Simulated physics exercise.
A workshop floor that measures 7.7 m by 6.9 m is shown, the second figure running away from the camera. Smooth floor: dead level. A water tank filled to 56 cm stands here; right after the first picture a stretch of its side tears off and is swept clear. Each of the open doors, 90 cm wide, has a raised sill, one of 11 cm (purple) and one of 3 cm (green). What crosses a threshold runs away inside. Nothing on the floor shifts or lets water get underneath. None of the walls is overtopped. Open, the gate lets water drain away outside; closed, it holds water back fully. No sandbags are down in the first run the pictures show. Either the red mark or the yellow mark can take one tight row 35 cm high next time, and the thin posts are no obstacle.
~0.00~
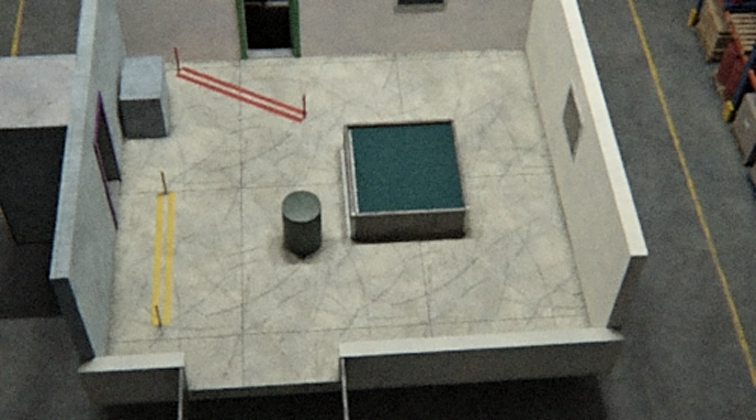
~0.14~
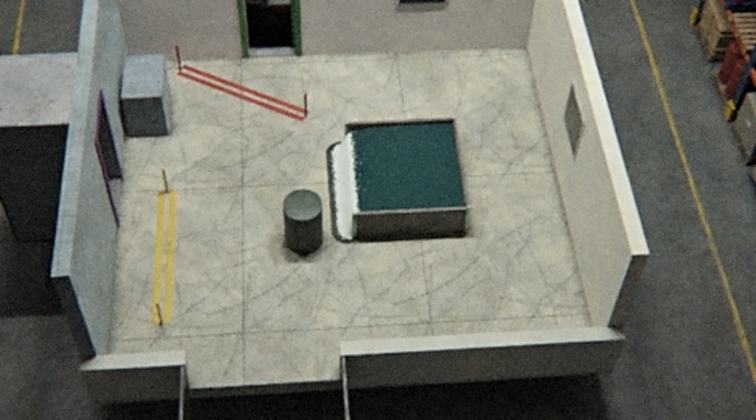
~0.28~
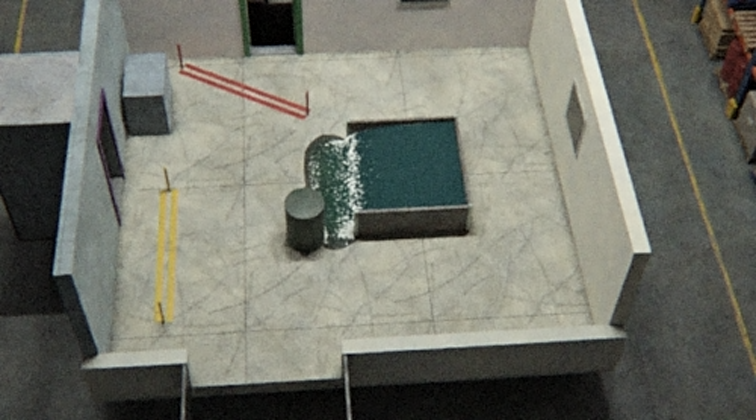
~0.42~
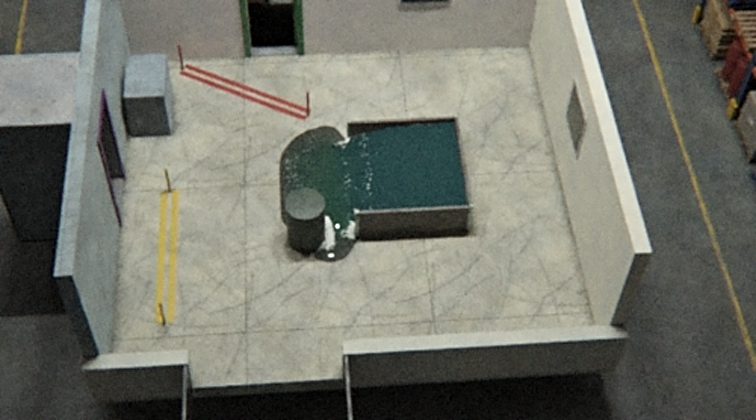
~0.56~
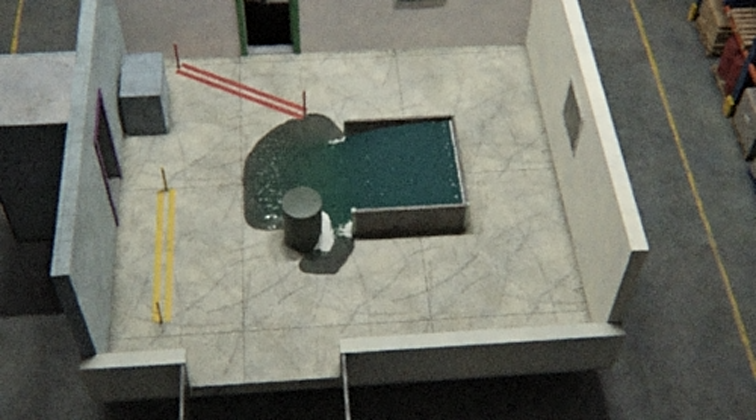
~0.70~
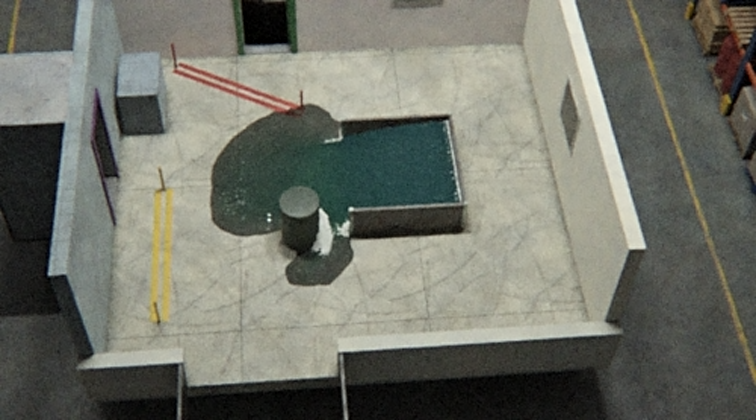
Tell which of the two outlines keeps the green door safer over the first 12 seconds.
The red outline keeps it safer.
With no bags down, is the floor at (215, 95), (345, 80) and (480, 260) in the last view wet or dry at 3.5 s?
Respectively: Covered, clear and clear.
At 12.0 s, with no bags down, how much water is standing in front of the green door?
Roughly 2.5 centimetres.
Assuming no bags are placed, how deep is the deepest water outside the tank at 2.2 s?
Max depth: Near 36 cm.
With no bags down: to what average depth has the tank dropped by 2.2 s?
Roughly 17 centimetres.
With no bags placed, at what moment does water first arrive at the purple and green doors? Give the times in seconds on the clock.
So it gets to purple at 1.2 s and to green at 2.6 s.
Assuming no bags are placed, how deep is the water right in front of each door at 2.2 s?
In centimetres, purple: 26; green: 0.
After 1.4 s water covers 30 % of the floor and is deepest (34 cm) near (317, 225) in the run without bags; in at the green door, 0 L with no bags, 0 L with the row on red, 0 L on yellow.
After 2.2 s water covers 40 % of the floor and is deepest (36 cm) near (131, 139) in the run without bags; in at the green door, 0 L with no bags, 0 L with the row on red, 0 L on yellow.
After 3.5 s water covers 45 % of the floor and is deepest (21 cm) near (126, 62) in the run without bags; in at the green door, 0 L with no bags, 0 L with the row on red, 0 L on yellow.
After 7.0 s water covers 70 % of the floor and is deepest (10 cm) near (105, 378) in the run without bags; in at the green door, 15 L with no bags, 0 L with the row on red, 26 L on yellow.
After 12.0 s water covers 95 % of the floor and is deepest (6 cm) near (529, 97) in the run without bags; in at the green door, 31 L with no bags, 0 L with the row on red, 37 L on yellow.
